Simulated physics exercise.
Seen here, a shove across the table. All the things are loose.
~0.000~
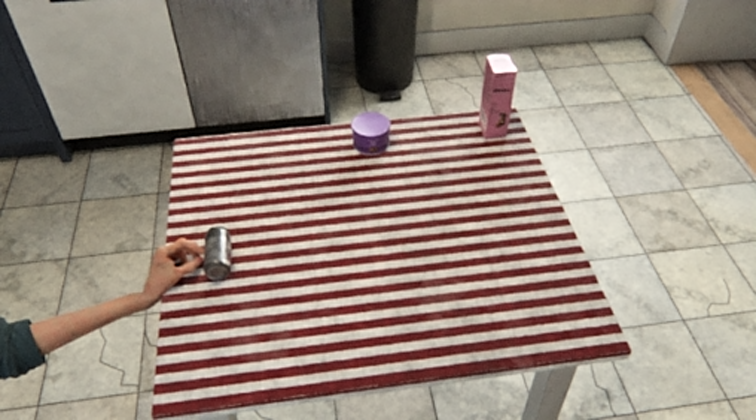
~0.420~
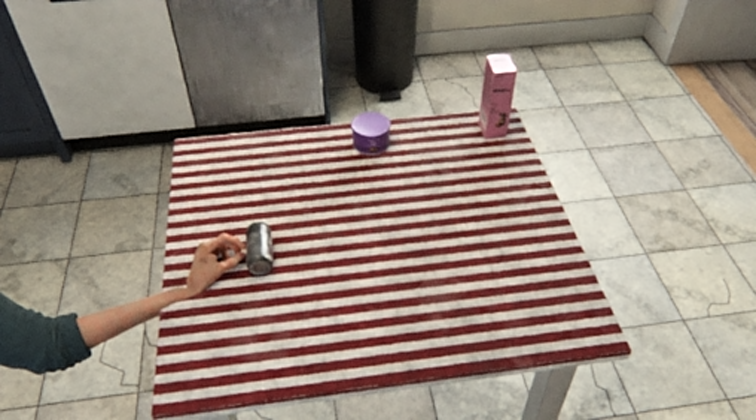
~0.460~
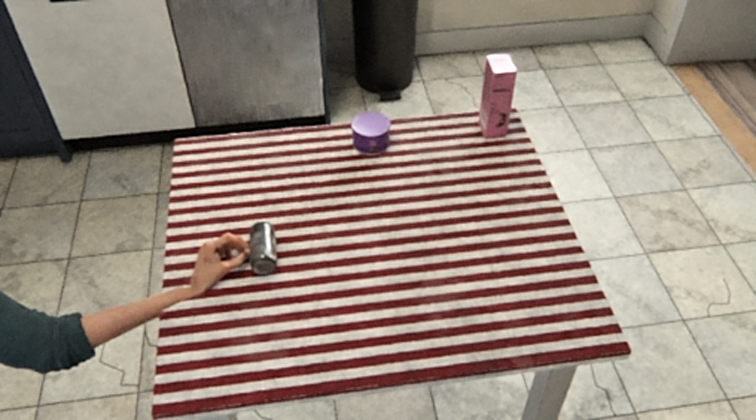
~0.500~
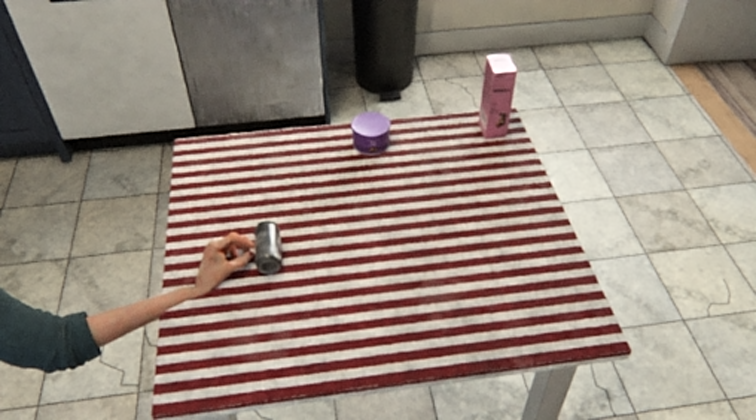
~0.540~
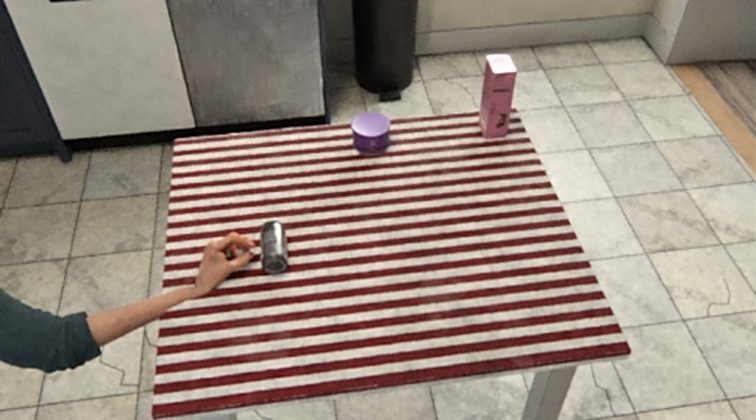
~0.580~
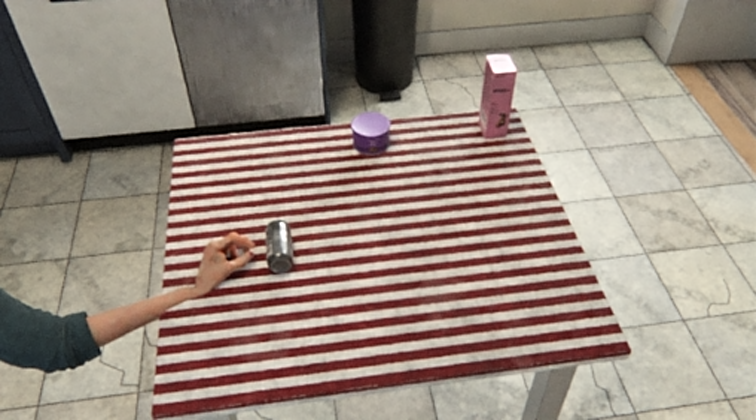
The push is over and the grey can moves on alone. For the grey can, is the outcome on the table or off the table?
The grey can is still on the table.
By 0.68 s, grey can moved about its own width near (292, 245).
By 0.88 s, grey can moved well along near (313, 242).
By 0.98 s, grey can moved well along near (321, 241).
By 1.28 s, grey can moved well along near (338, 239).
When it is over (1.9 s), moved from the start, grey can. End places, in pixels of the last picture, grey can near (342, 239).
